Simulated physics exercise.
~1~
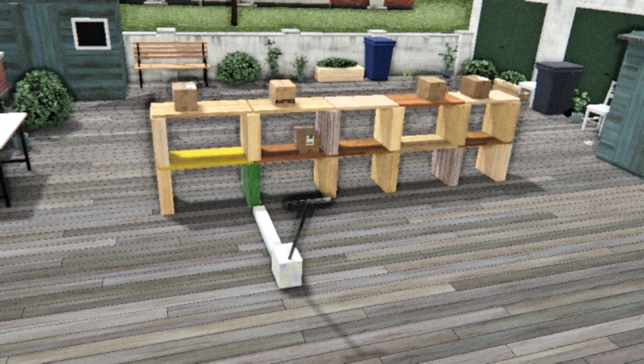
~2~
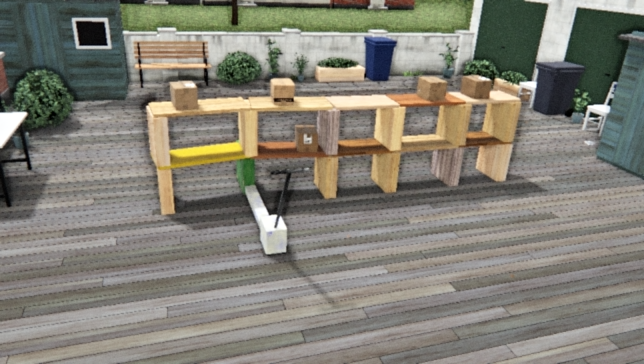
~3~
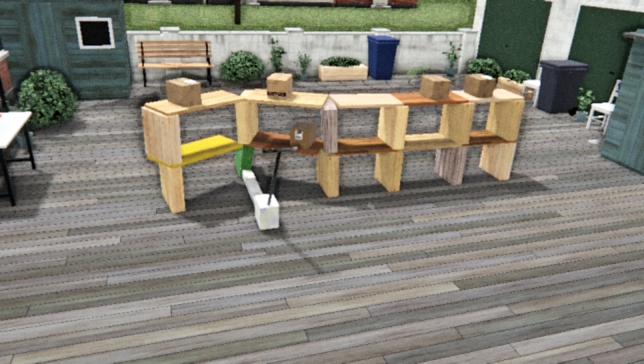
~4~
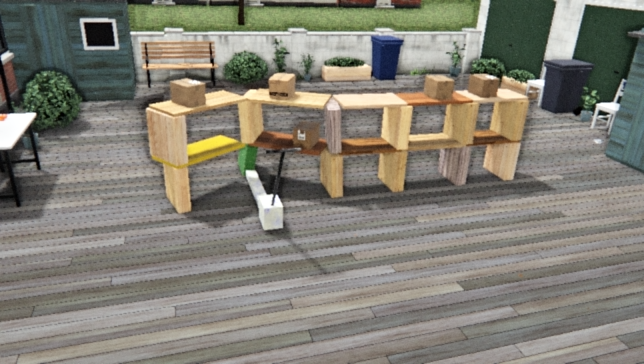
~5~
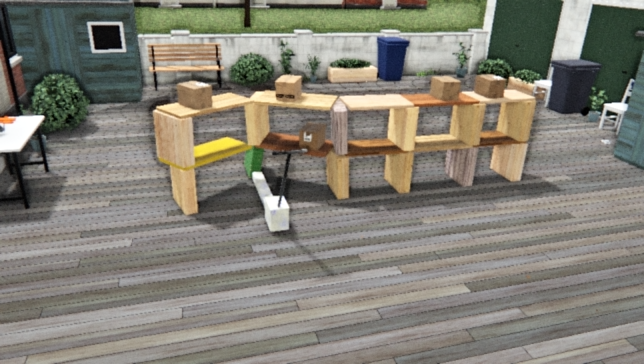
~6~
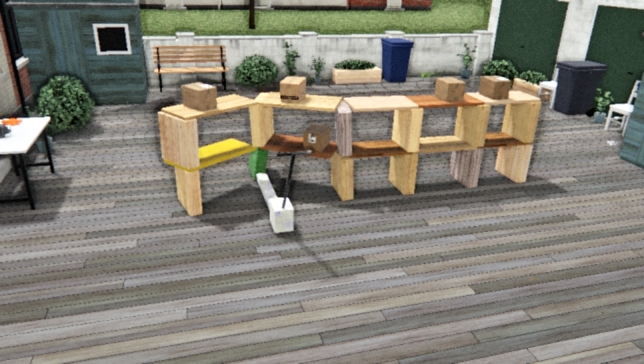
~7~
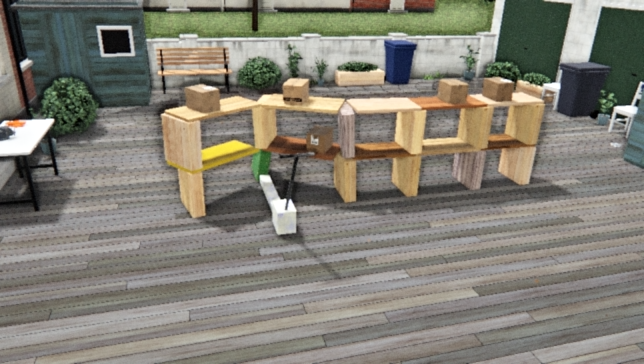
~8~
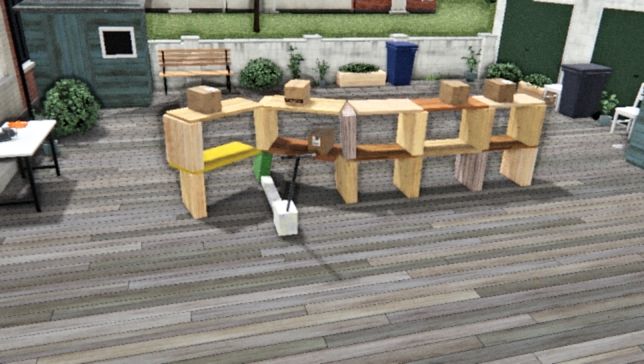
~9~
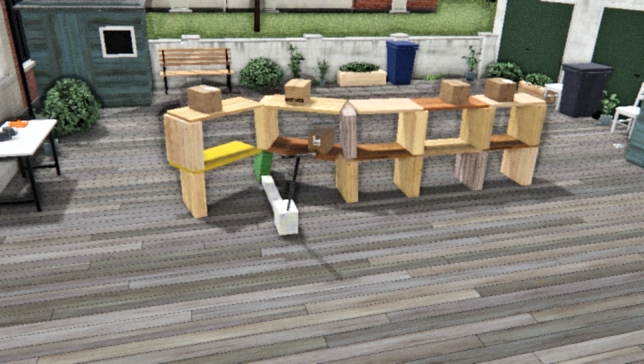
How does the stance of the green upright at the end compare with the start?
At the start the green upright stands straight under the boards. By the end it is leaning, though it has not fallen.
Two-tier timber shelving on a deck shifting askew as a low white jack pushes in at a green upright, everything staying up.
